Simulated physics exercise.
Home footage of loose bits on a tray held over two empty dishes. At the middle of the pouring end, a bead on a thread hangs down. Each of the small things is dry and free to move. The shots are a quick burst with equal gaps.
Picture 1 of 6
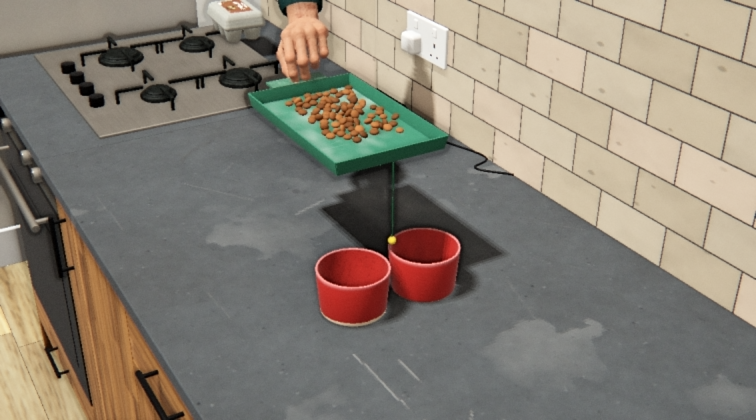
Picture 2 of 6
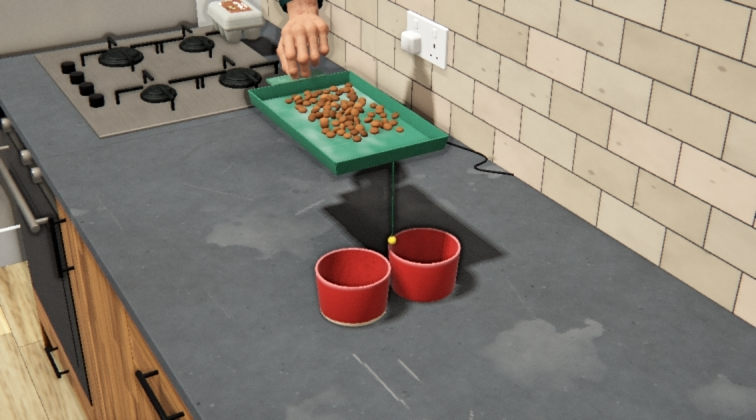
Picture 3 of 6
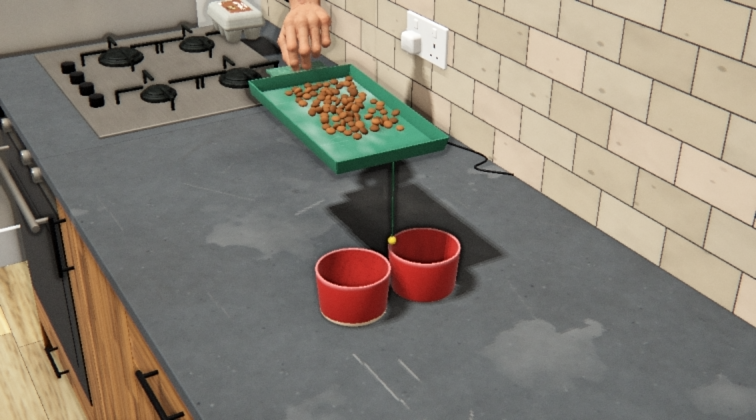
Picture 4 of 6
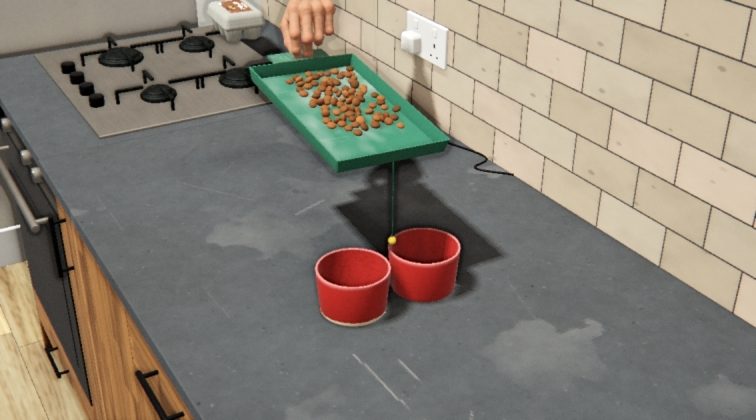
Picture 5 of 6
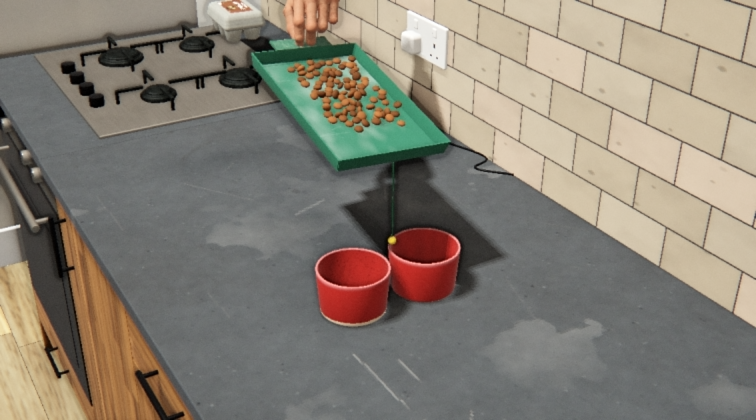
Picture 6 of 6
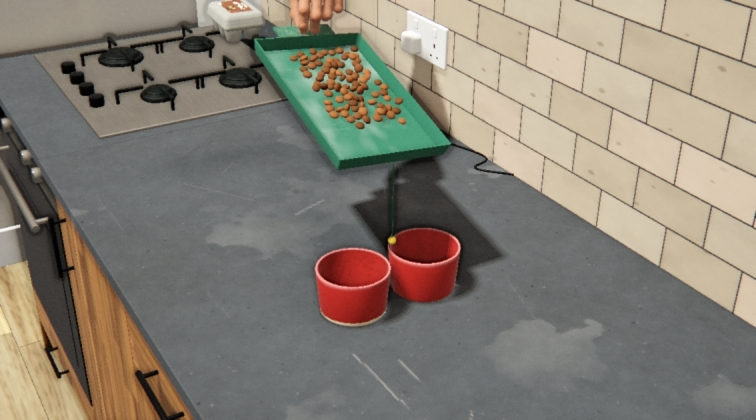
On a kitchen counter, a hand raises the back of a green tray of kibble.
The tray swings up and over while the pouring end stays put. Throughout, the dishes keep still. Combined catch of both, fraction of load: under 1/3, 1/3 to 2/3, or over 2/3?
The dishes end up with a third to two thirds of the load.
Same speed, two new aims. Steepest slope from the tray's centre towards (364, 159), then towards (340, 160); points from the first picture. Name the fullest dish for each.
On the first try it would be the one on the left, and on the second the one on the left.
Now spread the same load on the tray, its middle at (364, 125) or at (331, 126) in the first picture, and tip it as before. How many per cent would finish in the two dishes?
In order, 60 per cent then 60 per cent.
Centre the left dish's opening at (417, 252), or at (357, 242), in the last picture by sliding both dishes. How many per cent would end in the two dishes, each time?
Close to 60 in a hundred, then close to 0 in a hundred.
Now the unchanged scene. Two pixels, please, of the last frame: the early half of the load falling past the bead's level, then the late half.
(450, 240) for the early half, (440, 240) for the late half.
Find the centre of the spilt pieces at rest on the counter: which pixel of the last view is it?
Centre: Roughly (513, 309).
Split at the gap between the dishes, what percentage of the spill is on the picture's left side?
It amounts to some 10 percent.
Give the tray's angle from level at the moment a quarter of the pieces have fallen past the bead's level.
About 80 degrees.
Just after the last frame, tray tipped steeply; the larger part on the tray; just a few in the right dish; about a tenth in the air.
A moment on, tray tipped past a quarter turn; about a tenth on the tray; roughly a quarter in the right dish; roughly a third outside both; roughly a quarter in the air.
Further on, tray tipped past a quarter turn; roughly half in the right dish; roughly half outside both.
When it is over, tray tipped past a quarter turn; not one in the left dish; roughly half in the right dish; roughly half outside both.
